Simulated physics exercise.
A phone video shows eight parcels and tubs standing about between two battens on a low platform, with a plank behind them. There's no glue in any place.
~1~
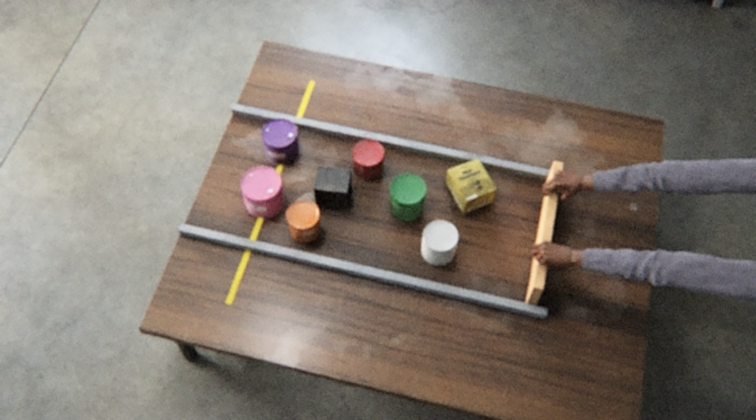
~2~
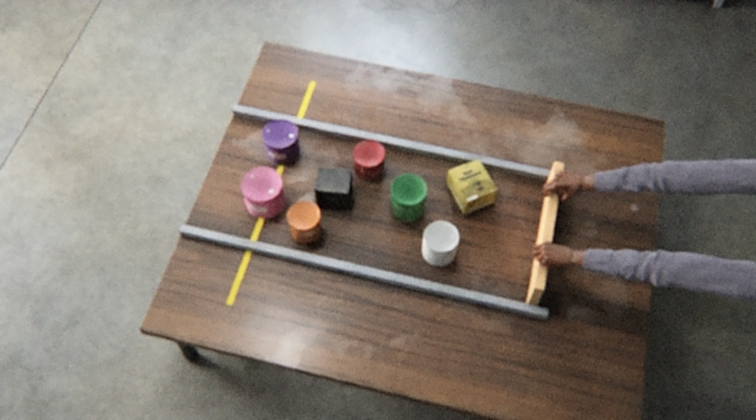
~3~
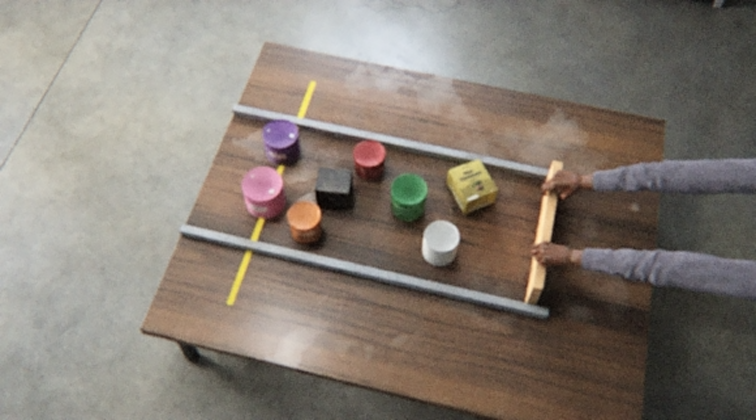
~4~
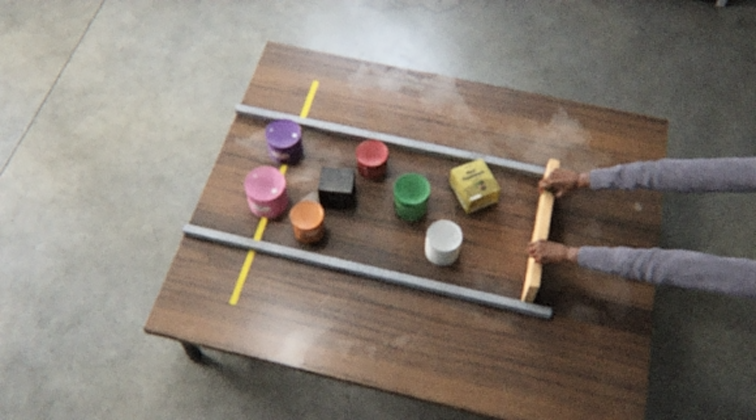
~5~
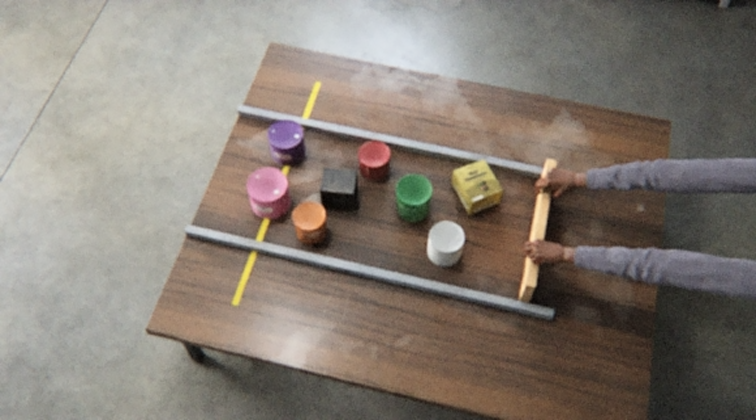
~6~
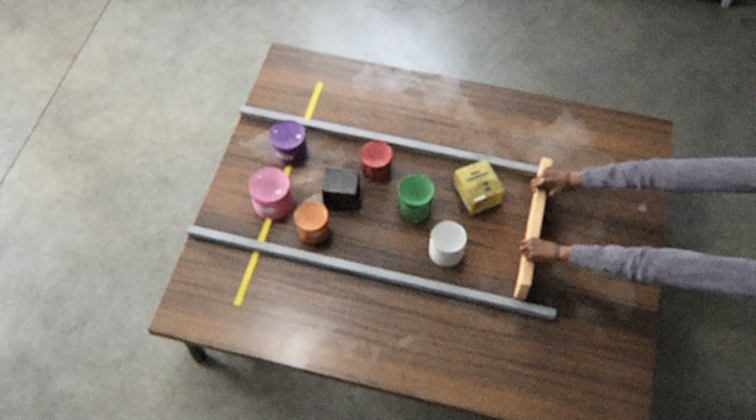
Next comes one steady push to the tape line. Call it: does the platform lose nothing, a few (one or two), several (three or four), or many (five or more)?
It loses a few, one or two.
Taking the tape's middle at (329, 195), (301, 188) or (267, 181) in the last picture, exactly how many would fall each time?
0, 0, 1.
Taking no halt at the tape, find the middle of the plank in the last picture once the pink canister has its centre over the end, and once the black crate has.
Roughly (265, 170); for the second one, roughly (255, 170).
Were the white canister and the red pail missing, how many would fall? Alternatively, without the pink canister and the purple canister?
0 in the first case and 0 in the second.
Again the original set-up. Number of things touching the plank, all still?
All in all, 4.
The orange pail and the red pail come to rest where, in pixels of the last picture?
The first ends close to (248, 220), the second close to (247, 136).
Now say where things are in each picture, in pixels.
Purple canister (281, 142); pink canister (263, 192); orange pail (304, 223); plank (545, 232); tape (274, 183), in the first frame.
Pink canister (264, 193); yellow box (471, 187), in the second frame.
Orange pail (306, 223); white canister (441, 244), in the third frame.
Purple canister (285, 142); red pail (372, 160), in the fourth frame.
Pink canister (269, 194); green pail (414, 199), in the fifth frame.
Purple canister (289, 143); pink canister (271, 194); orange pail (313, 224); plank (534, 229); tape (282, 184), in the sixth frame.
A little later, none off yet; purple canister at rest near (289, 143); pink canister at rest near (271, 194); orange pail at rest near (313, 224).
Next, none off yet; purple canister at rest near (289, 143); pink canister at rest near (271, 194); orange pail shifted a little near (306, 224).
When it is over, the number that fall off is one or two; down, purple canister.
